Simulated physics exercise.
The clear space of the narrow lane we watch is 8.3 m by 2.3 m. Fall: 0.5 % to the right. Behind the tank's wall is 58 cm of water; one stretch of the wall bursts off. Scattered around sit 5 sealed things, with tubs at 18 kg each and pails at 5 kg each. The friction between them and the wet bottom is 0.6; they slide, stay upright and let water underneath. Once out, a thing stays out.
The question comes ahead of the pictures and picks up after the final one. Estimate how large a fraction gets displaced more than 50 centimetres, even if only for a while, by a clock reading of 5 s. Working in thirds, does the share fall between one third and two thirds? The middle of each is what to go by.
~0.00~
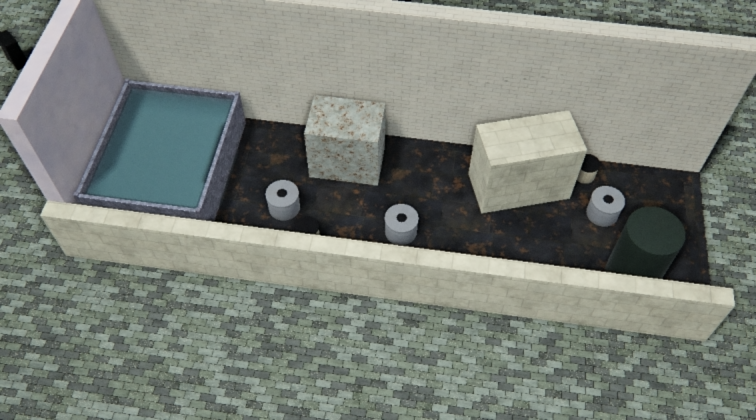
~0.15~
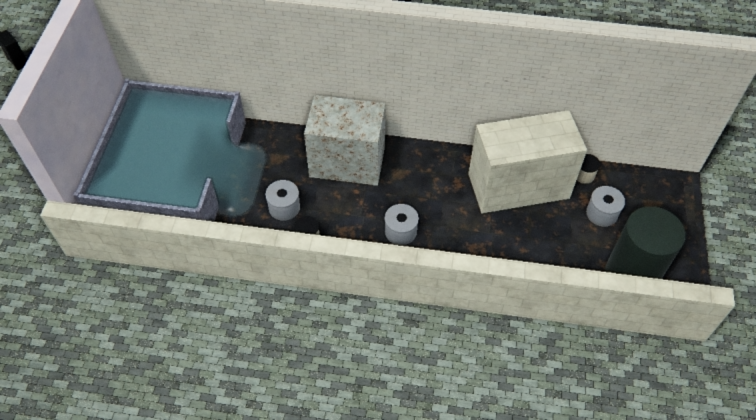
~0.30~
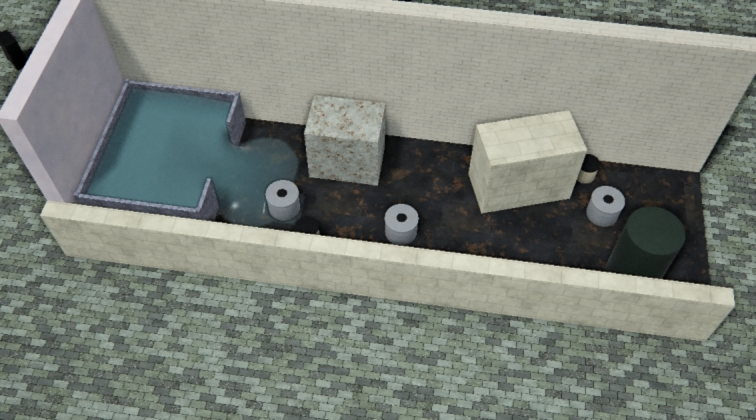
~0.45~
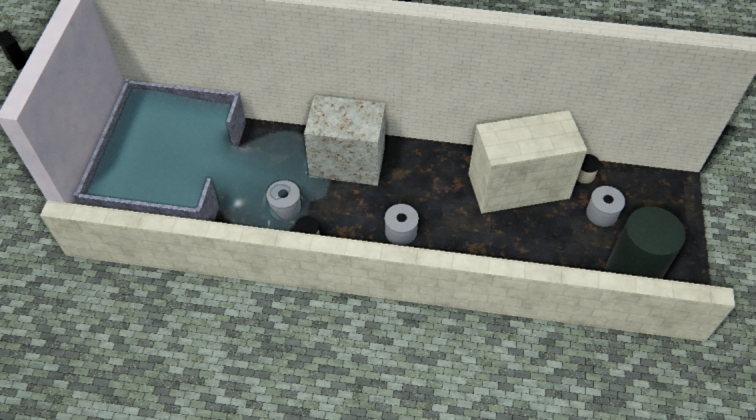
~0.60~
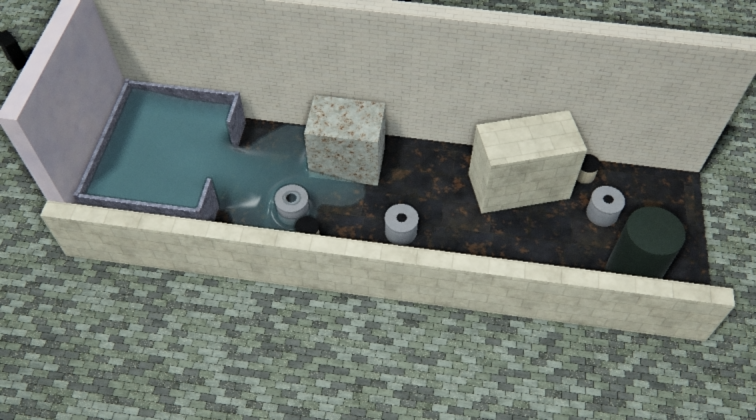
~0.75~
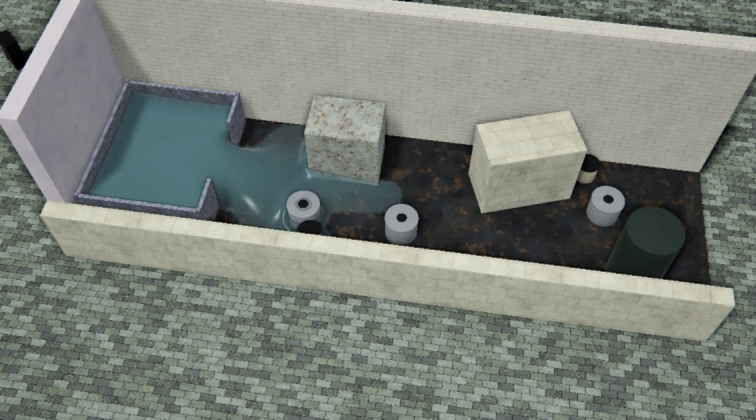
No.
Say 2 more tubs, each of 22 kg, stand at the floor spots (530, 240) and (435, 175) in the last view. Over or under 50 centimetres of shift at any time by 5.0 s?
The first is above the mark, the second below the mark.
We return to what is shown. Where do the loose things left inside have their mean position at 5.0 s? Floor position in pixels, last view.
Centre of the remaining things: Roughly (614, 213).
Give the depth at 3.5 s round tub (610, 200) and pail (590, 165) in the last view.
Around 8 cm and 6 cm.
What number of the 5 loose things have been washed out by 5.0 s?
By that moment the number is 2.
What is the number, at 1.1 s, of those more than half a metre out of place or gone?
The number by then is 1.
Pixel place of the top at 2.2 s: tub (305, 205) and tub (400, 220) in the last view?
Estimated pixels: (456, 244) and (487, 233).
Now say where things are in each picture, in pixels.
The first frame shows a tub at (282, 193), on the bottom; a pail at (307, 226), on the bottom; 3.1 m2 under water; 0 of 5 have shifted.
The second frame shows a tub at (282, 193), on the bottom; a pail at (307, 226) rests on the ground; water covers 3.7 m2; 0 of 5 have shifted.
The third frame shows a tub at (282, 193), on the bottom; a pail at (307, 226), on the bottom; 4.3 m2 under water; 0 of 5 have shifted.
The fourth frame shows a tub at (283, 194) rests on the ground; a pail at (307, 226) rests on the ground; 5.1 m2 under water; 0 of 5 have shifted.
The fifth frame shows a tub at (291, 198) rests on the ground, 15 cm from its start; a pail at (307, 226) rests on the ground; 5.7 m2 under water; 1 of 5 have shifted.
The sixth frame shows a tub at (303, 204), on the bottom, 35 cm from its start; a pail at (309, 230), on the bottom, 7 cm from its start; water covers 6.1 m2; 2 of 5 have shifted.
After 1.1 s 1 of 5 are over 50 cm from their spots; 0 afloat.
After 2.2 s 3 of 5 are over 50 cm from their spots; 2 afloat.
After 3.5 s 3 of 5 are over 50 cm from their spots; 3 afloat.
After 5.0 s 5 of 5 are over 50 cm from their spots, and 5 have been at some point; 3 afloat.
